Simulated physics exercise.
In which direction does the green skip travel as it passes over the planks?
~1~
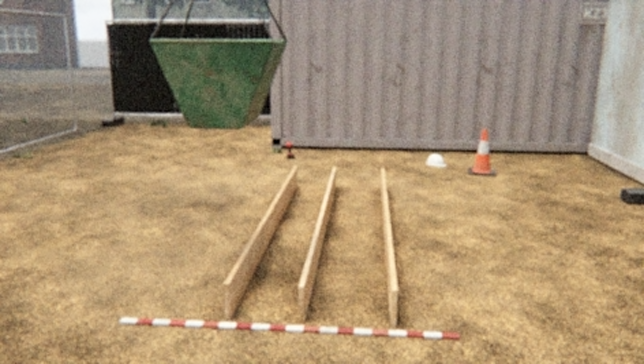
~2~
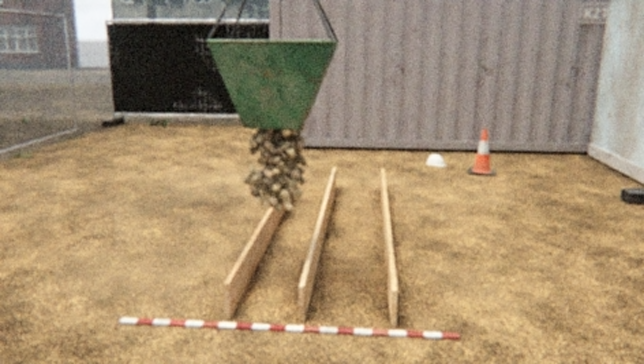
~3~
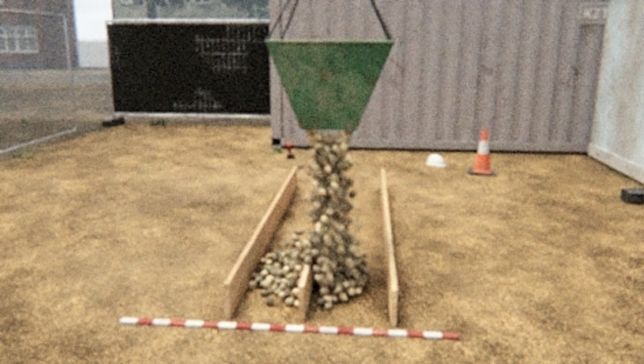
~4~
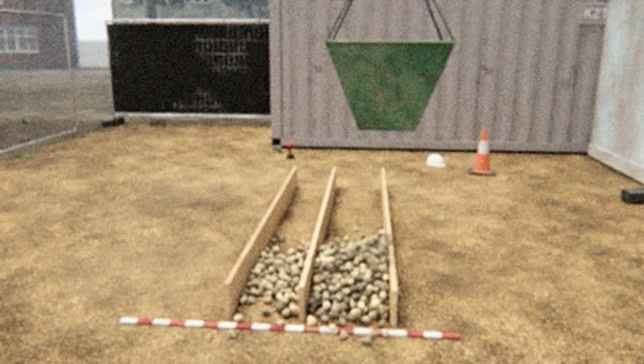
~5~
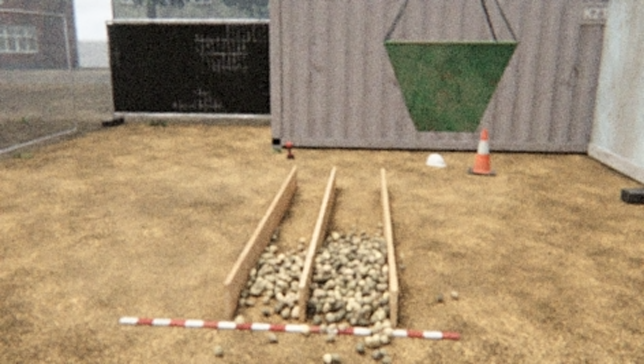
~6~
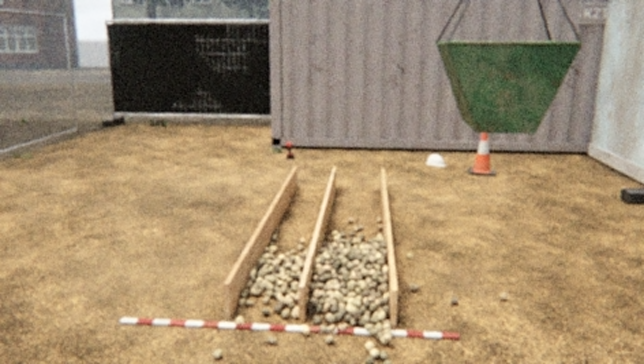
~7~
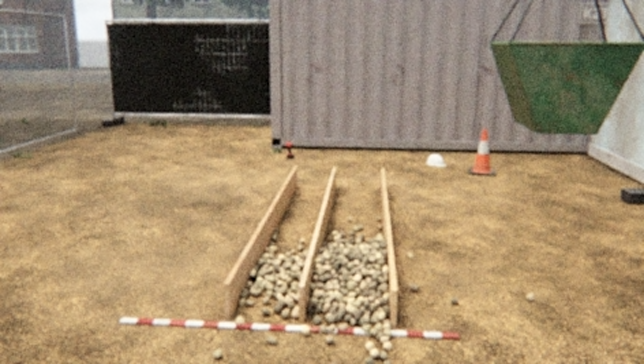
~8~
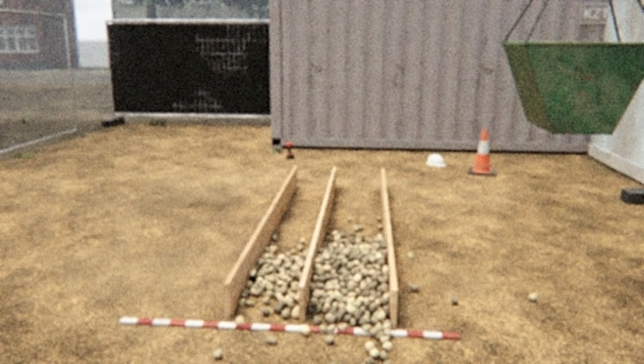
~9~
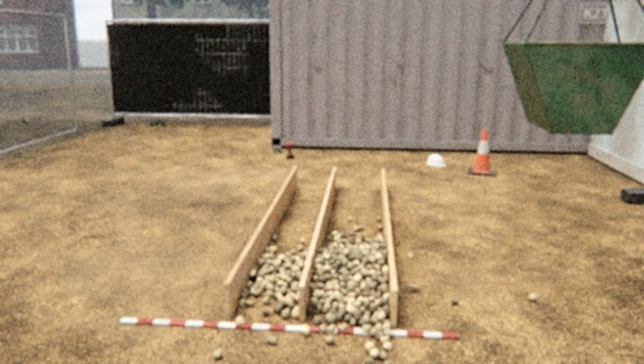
The green skip travels to the right, ending up near the right side of the view.
